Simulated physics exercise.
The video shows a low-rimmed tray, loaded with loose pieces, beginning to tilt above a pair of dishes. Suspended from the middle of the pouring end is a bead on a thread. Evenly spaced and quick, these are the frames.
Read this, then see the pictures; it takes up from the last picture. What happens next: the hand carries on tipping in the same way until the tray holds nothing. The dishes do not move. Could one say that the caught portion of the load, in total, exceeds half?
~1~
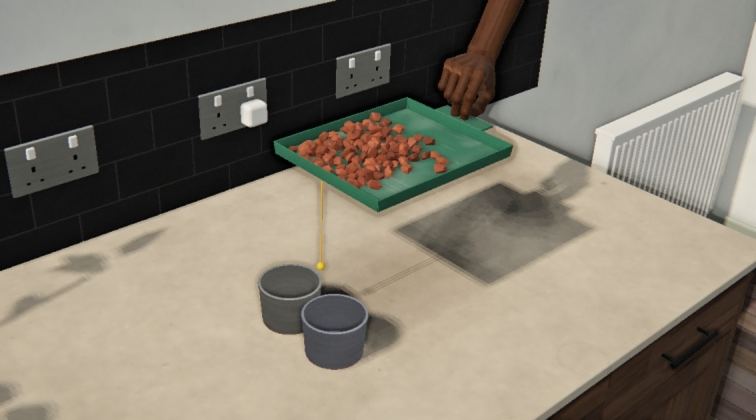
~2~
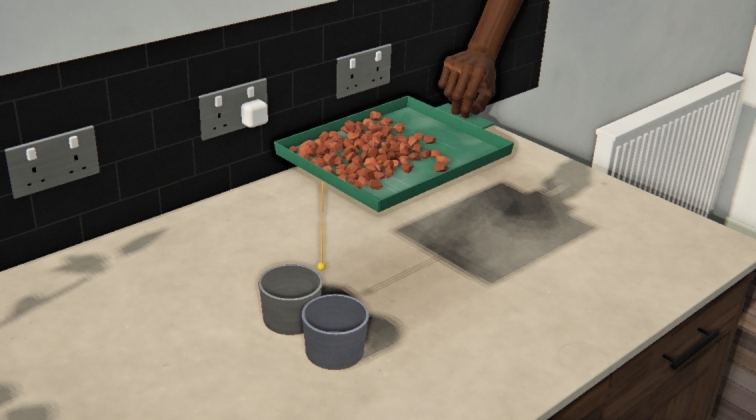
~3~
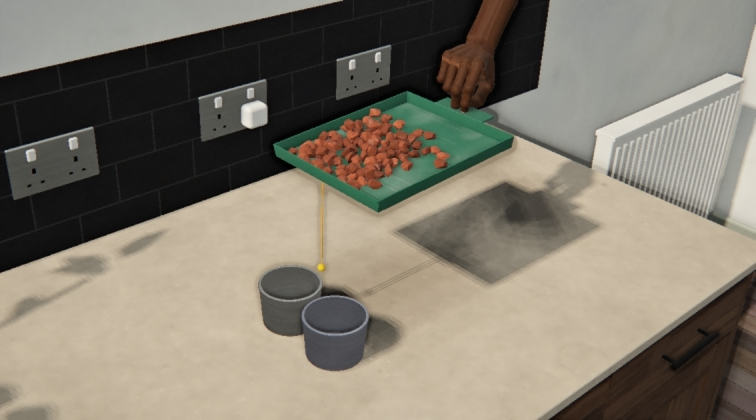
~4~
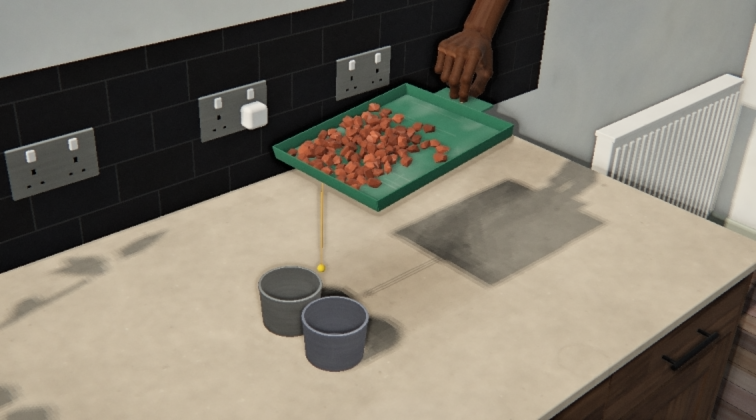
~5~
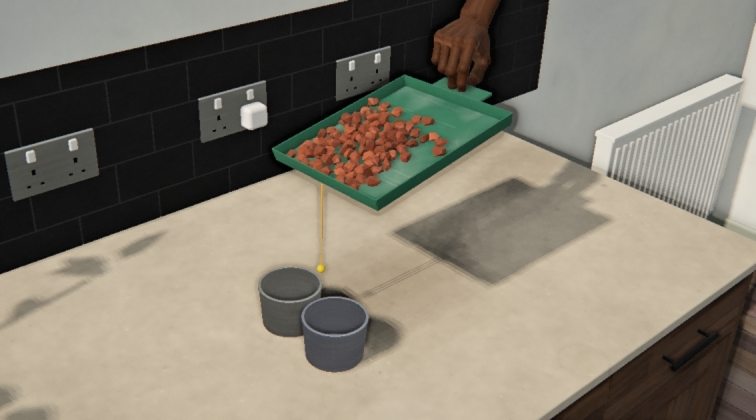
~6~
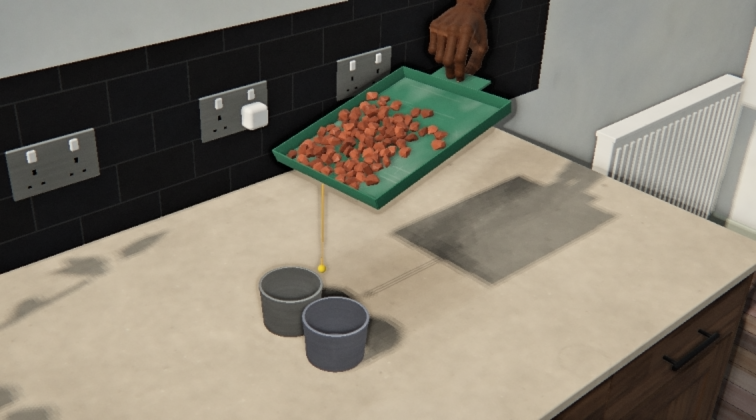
No, I'd say the dishes miss most of it, honestly.
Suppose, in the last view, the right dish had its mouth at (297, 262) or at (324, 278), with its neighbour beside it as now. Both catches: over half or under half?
Taking the tries in order: A minor share, followed by a minor share.
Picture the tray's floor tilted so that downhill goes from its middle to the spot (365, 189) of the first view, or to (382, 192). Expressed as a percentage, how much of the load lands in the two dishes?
In turn some 60 and 40 per cent.
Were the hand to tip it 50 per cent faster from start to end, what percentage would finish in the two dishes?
Something like 30 in a hundred.
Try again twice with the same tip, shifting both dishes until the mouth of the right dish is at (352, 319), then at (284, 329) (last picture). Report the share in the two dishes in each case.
The first position comes out at 10 per cent, the other at 10 per cent.
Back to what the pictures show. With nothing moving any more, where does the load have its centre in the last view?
The centre ends up roughly at (255, 308).
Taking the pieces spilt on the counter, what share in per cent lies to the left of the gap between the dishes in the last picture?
Close to 90 in a hundred.
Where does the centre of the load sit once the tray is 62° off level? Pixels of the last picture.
Somewhere around pixel (326, 129) in the last picture.
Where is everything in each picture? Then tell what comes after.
In the first frame, corners of the pouring end near (276, 142) and (379, 200), level; middle of the load near (366, 151), bits of crushed brick; left dish near (266, 308); right dish near (310, 341); bead on its thread near (321, 266).
In the second frame, corners of the pouring end near (276, 142) and (379, 200), level; middle of the load near (366, 150).
In the third frame, corners of the pouring end near (276, 144) and (378, 200), tipped barely, lowest at the left corner; middle of the load near (366, 149).
In the fourth frame, corners of the pouring end near (275, 146) and (377, 200), tipped a little, lowest at the left corner; middle of the load near (365, 146).
In the fifth frame, corners of the pouring end near (274, 148) and (376, 199), tipped a little, lowest at the left corner; middle of the load near (364, 143).
In the sixth frame, corners of the pouring end near (274, 150) and (376, 198), tipped clearly, lowest at the left corner; middle of the load near (363, 140); left dish near (267, 310); right dish near (311, 344).
Shortly afterwards, tray tipped steeply; all but a few on the tray; only a few outside both; only a few in the air.
Next, tray tipped past a quarter turn; a little on the tray; near a quarter in the left dish; near half outside both; near a quarter in the air.
Some moments later, tray tipped past a quarter turn; only a few in the right dish; near a quarter in the left dish; near two thirds outside both.
In the end, tray tipped past a quarter turn; only a few in the right dish; near a quarter in the left dish; near two thirds outside both.
